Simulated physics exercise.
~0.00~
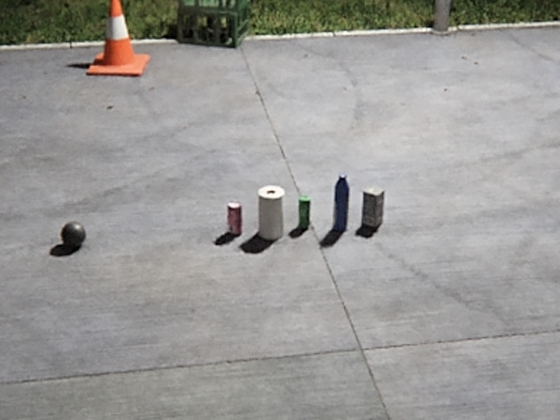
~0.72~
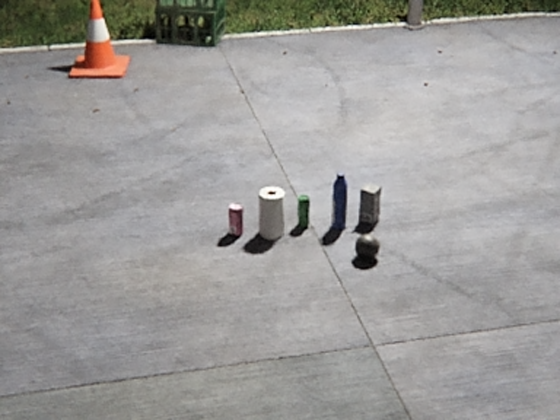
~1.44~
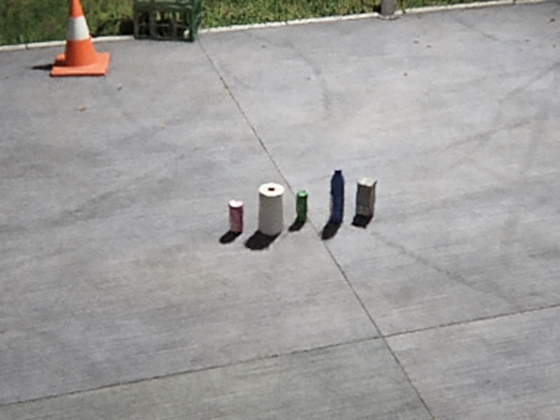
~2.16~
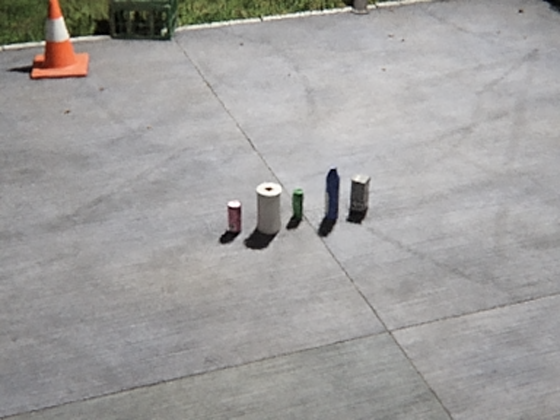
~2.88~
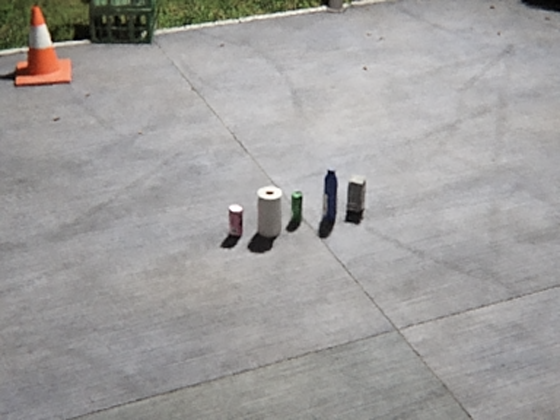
On a grey concrete floor beside a grass edge, a dark ball rolls from left to right in front of a pink can, white roll, green can, blue bottle and small carton, then leaves view, and all five remain standing in place.
